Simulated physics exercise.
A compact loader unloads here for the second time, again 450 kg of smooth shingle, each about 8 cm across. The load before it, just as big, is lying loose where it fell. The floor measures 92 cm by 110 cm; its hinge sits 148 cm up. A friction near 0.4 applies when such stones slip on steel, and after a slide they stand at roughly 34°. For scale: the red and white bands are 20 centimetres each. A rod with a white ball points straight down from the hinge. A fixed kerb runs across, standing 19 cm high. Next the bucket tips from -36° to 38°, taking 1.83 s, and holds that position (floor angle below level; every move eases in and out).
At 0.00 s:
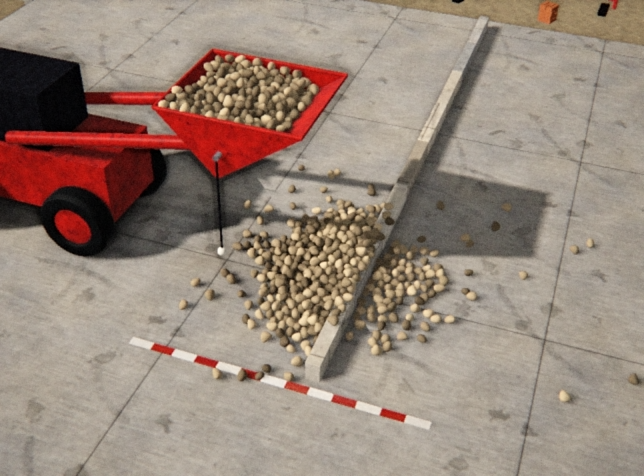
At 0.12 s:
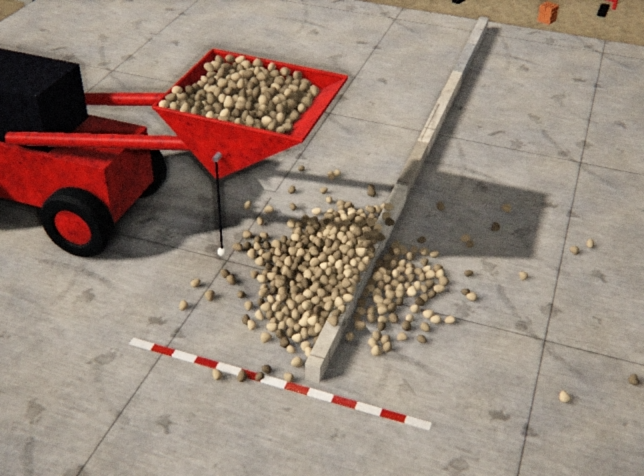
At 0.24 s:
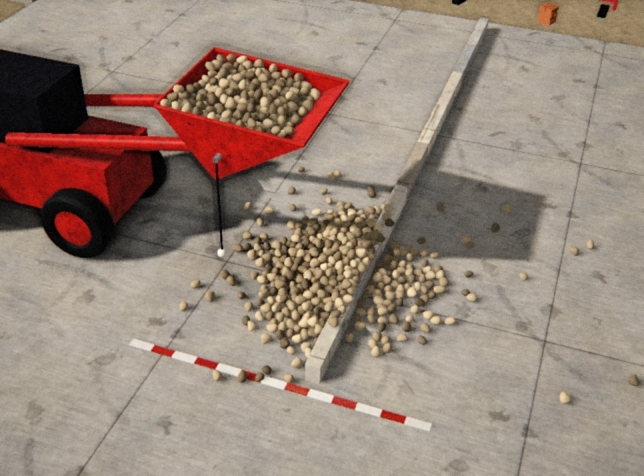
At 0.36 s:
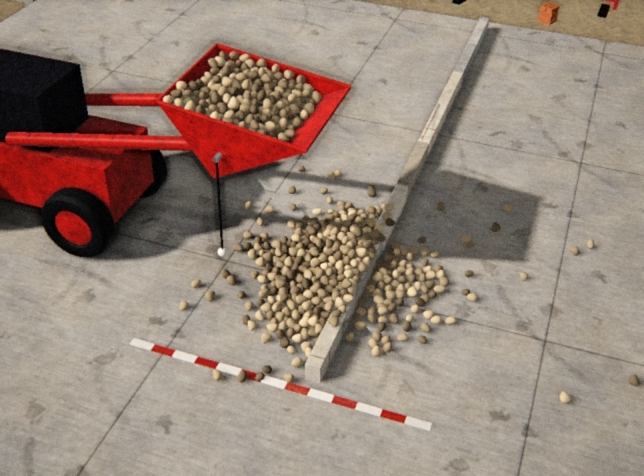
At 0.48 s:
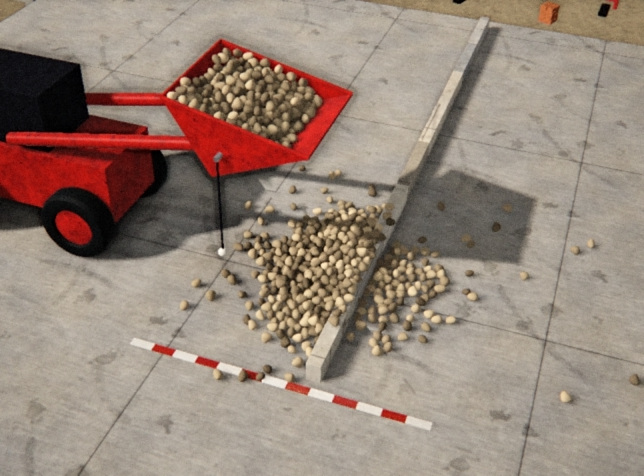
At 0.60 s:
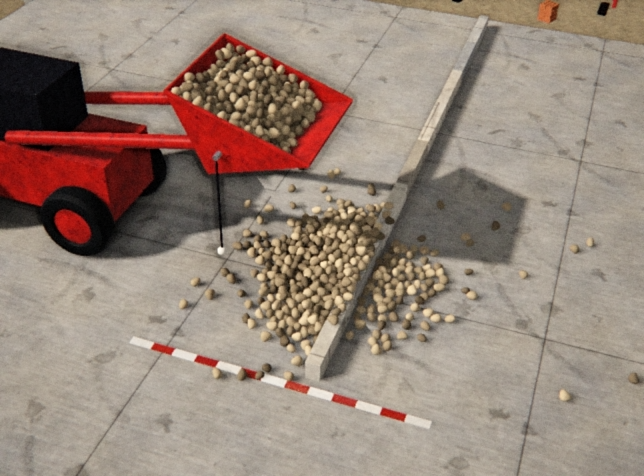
A red loader slowly tilts its stone-filled bucket forward beside a heap lying across a kerb.
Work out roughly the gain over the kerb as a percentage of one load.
Close to 50 parts in a hundred.
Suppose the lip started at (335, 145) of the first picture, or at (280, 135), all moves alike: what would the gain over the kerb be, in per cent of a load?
I'd expect near 90 per cent first and near 20 per cent next.
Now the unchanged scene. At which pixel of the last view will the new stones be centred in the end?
Their centre rests close to (355, 269).
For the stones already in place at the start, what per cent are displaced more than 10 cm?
The answer is about 20 per cent.
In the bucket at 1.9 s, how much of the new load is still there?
Roughly 20 per cent of its load.
After 1.4 s the floor is at 26°; in per cent of one load, 93 in the bucket, 90 on this side of the kerb, 18 over the kerb; the foremost stones are at (543, 278).
After 1.9 s the floor is at 38°; in per cent of one load, 22 in the bucket, 148 on this side of the kerb, 31 over the kerb; the foremost stones are at (543, 278).
After 2.3 s the floor is at 38°; in per cent of one load, 1 in the bucket, 145 on this side of the kerb, 55 over the kerb; the foremost stones are at (544, 294).
After 5.0 s the floor is at 38°; in per cent of one load, 0 in the bucket, 133 on this side of the kerb, 68 over the kerb; the foremost stones are at (583, 325). Net gain over the kerb, 50.
